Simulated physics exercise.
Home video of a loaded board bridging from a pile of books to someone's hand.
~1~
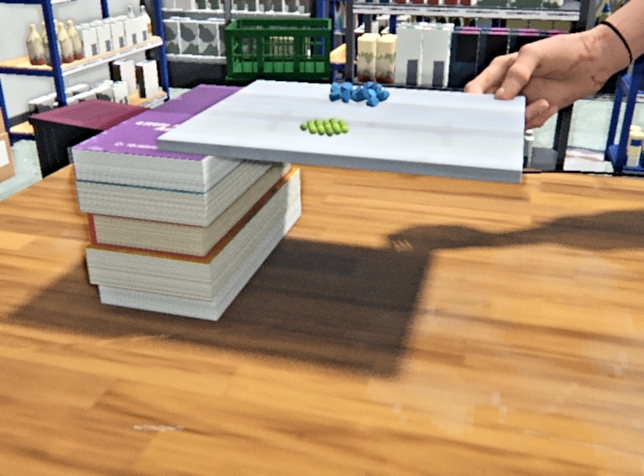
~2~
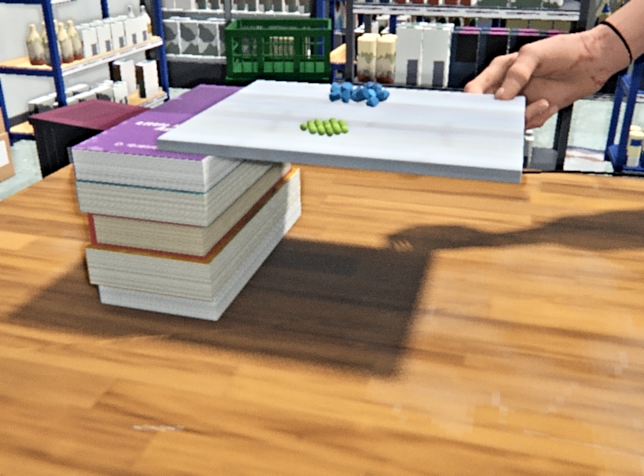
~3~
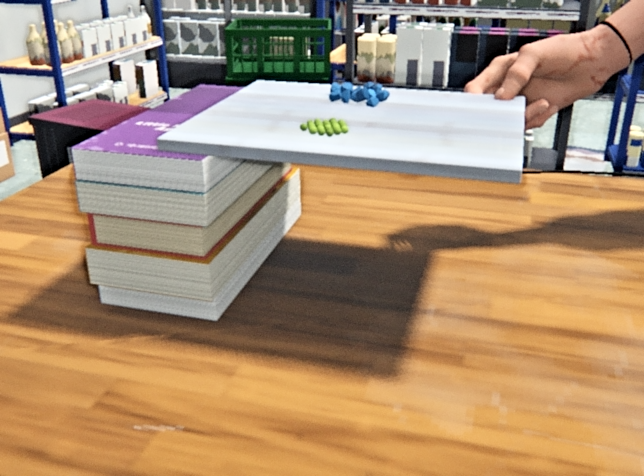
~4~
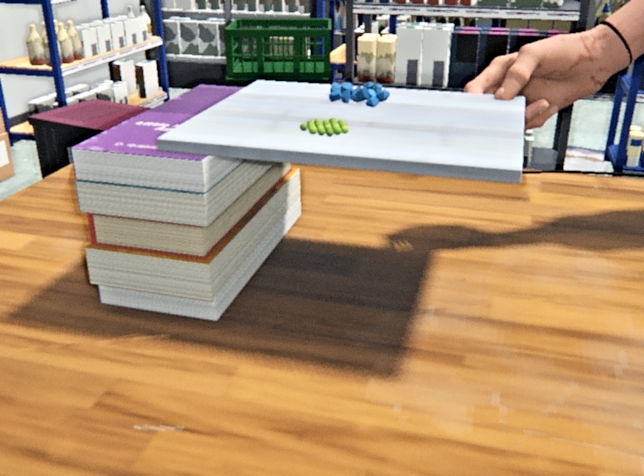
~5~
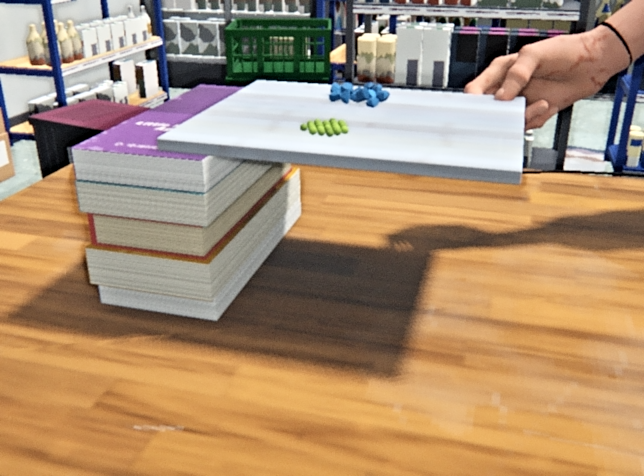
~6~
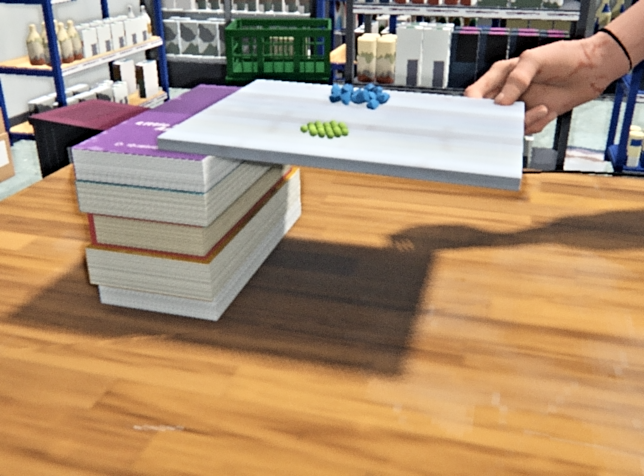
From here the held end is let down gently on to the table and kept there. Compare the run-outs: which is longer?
The one going farther is the nearest handful.
Then, 0.37 s on from there, board sloping at 12°; near handful the whole lot still on the board; far handful the whole lot still on the board.
Then, 0.84 s on from there, board sloping at 27°; near handful all but a few still on the board; far handful the whole lot still on the board.
Then, 1.35 s on from there, board resting at 39°; near handful mostly up to a board's length out; far handful mostly less than half a board's length out.
In the end, board resting at 39°; near handful mostly up to a board's length out; far handful mostly less than half a board's length out; the near handful has gone farther.
